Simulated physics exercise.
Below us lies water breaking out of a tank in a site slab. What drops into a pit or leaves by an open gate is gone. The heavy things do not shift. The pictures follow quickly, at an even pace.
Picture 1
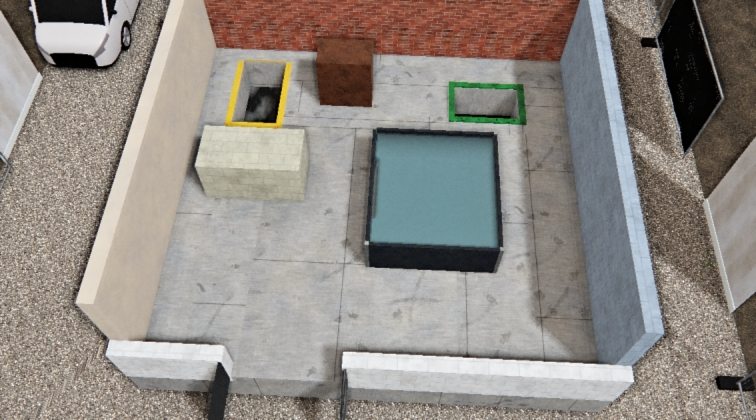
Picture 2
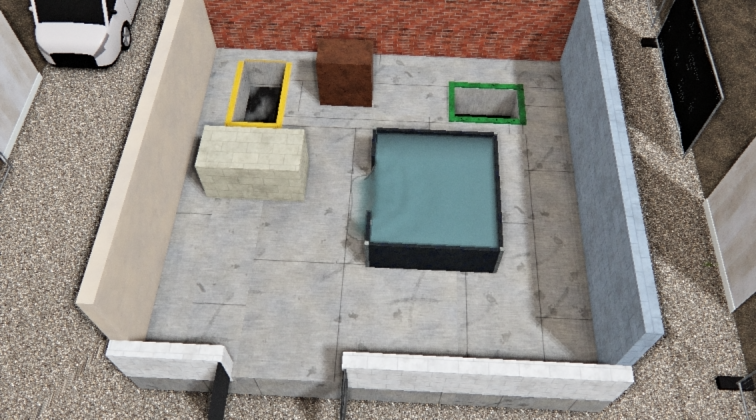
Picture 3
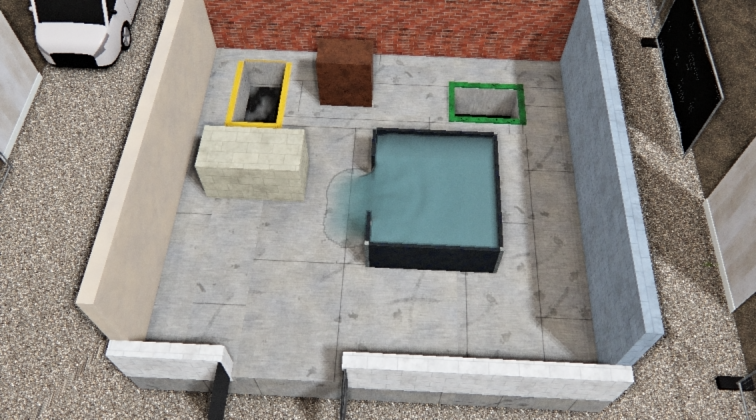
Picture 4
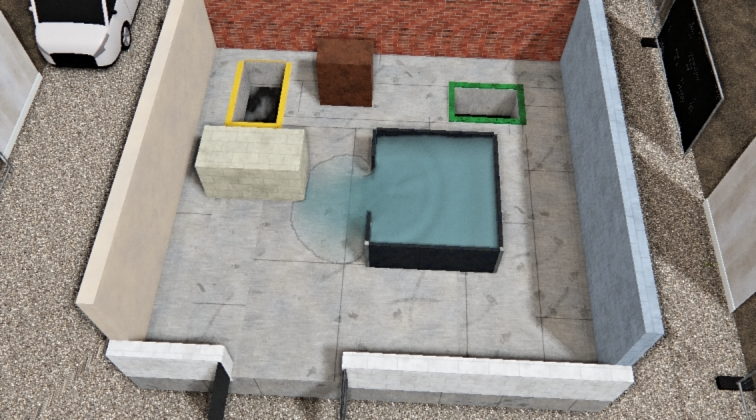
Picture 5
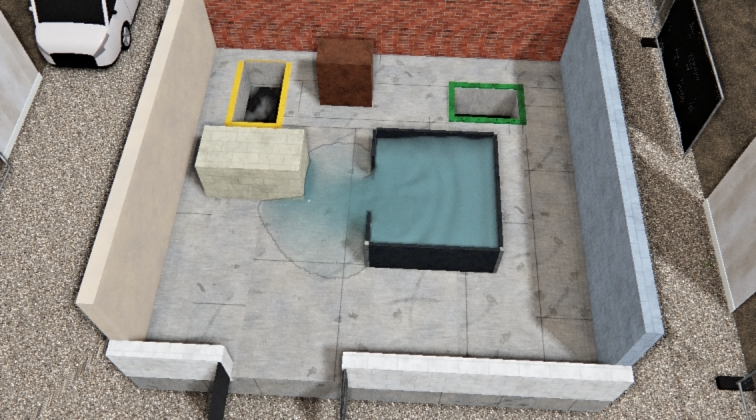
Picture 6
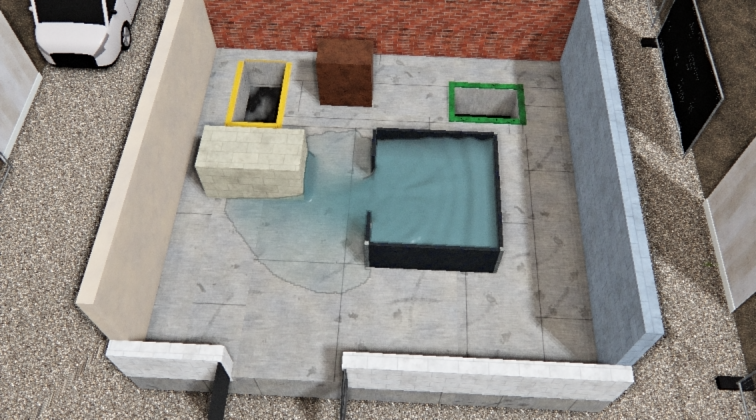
Water pouring left through a gap in a dark-walled tank, spreading across a grey slab and reaching a pale block.
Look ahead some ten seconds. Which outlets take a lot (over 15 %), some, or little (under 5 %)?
One by one: The gate takes between 5 and 15 %; the yellow pit takes more than 15 %; the green pit takes less than 5 %.
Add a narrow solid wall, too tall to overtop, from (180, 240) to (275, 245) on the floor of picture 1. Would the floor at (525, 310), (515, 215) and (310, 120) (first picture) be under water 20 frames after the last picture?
As listed: No water, dry, wet.
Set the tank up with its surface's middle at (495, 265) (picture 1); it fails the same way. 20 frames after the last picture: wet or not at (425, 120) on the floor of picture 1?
Verdict: Free of water.
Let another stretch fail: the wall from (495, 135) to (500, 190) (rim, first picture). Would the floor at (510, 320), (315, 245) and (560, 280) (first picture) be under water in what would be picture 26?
As listed: Under water, free of water, flooded.
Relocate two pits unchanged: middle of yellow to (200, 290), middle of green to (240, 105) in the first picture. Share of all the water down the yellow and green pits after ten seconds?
Roughly, in per cent: Yellow 40, green 8.
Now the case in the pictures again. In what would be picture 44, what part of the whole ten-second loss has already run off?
I make it 55 per cent.
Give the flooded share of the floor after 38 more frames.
About 85 per cent.
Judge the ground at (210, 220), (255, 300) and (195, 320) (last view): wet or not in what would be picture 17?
In turn: Flooded, wet, under water.
A moment on, water covers 25 % of the floor; the gate 0 %, the yellow pit 0 %, the green pit 0 %.
Next, water covers 40 % of the floor; the gate 0 %, the yellow pit 1 %, the green pit 0 %.
Then, water covers 55 % of the floor; the gate 1 %, the yellow pit 5 %, the green pit 1 %.
Later, water covers 85 % of the floor; the gate 6 %, the yellow pit 11 %, the green pit 1 %.
In the end, water covers 95 % of the floor; the gate 13 %, the yellow pit 19 %, the green pit 1 %.
